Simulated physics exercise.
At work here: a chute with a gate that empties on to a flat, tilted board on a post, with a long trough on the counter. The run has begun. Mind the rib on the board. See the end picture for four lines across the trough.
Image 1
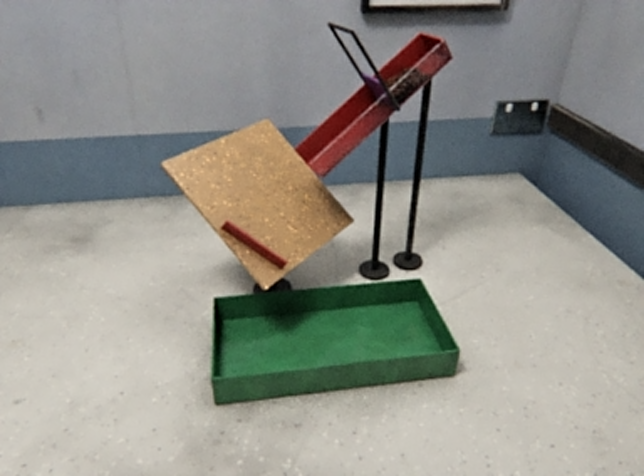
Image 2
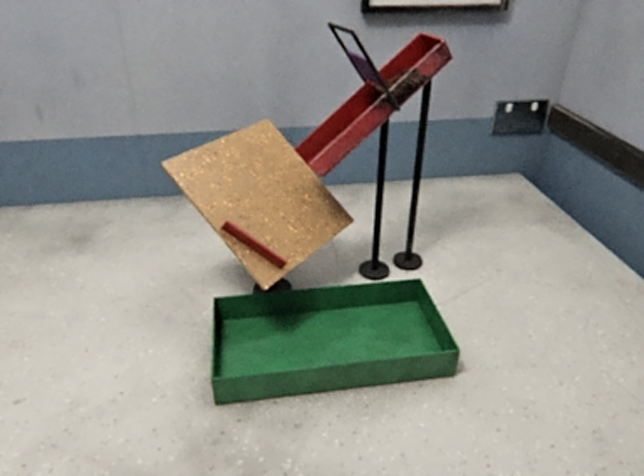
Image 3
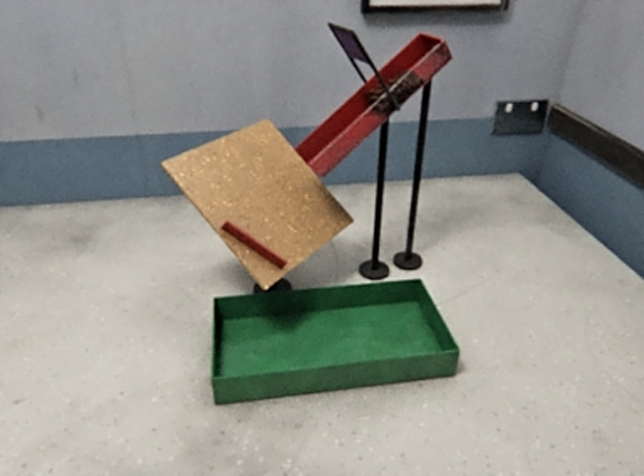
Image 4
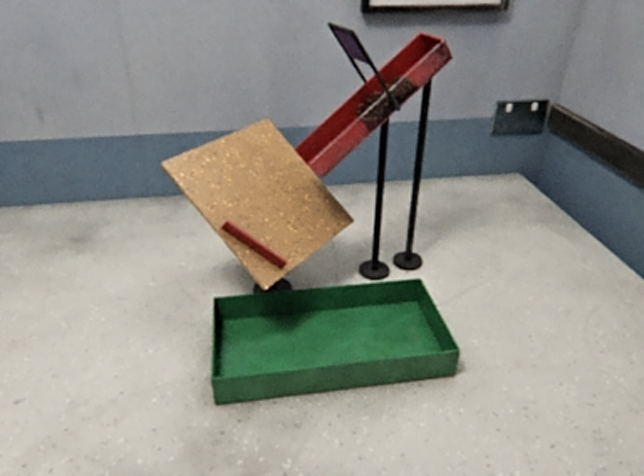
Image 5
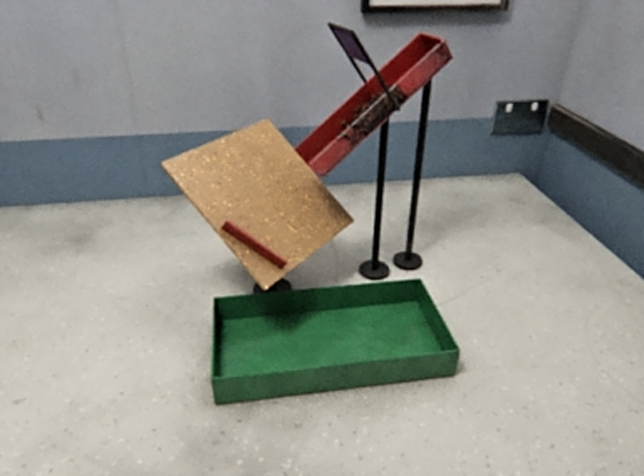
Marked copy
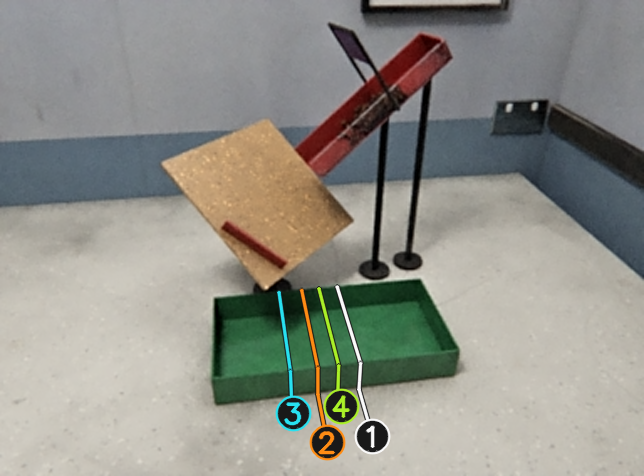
Red chute with its dark gate lifting and small dark berries sliding partway down toward a tilted speckled board above a green trough.
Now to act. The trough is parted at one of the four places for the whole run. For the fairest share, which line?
4 is best.
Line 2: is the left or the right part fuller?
Right.
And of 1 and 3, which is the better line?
Line 1.
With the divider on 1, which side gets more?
Left.
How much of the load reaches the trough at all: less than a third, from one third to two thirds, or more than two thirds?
More than two thirds.
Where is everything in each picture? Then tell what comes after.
Load behind the gate (399, 90), allspice berries; lip of the chute (314, 171), sloping fairly steeply, in the first frame.
Middle of the board (267, 194), tilted fairly steeply; middle of its low edge (315, 252); of its high edge (220, 138), in the second frame.
Front corners of the trough (212, 379) and (460, 350), empty; front of the load (382, 110), in the third frame.
Middle of the load (381, 102); its front (369, 126), roughly a third of the way to the lip; rib from (226, 220) to (288, 263), in the fourth frame.
Middle of the load (372, 108); its front (351, 143), roughly half of the way to the lip, in the fifth frame.
On the marked copy, line 1 crosses the front rim at (360, 362); line 2 crosses the front rim at (317, 367); line 3 crosses the front rim at (290, 370); line 4 crosses the front rim at (338, 364).
For line 1, of what is caught, the larger part on the left of the divider, roughly a quarter on the right.
For line 2, of what is caught, just a few on the left of the divider, almost all on the right.
For line 3, of what is caught, not one piece on the left of the divider, every piece on the right.
For line 4, of what is caught, roughly half on the left of the divider, roughly half on the right.
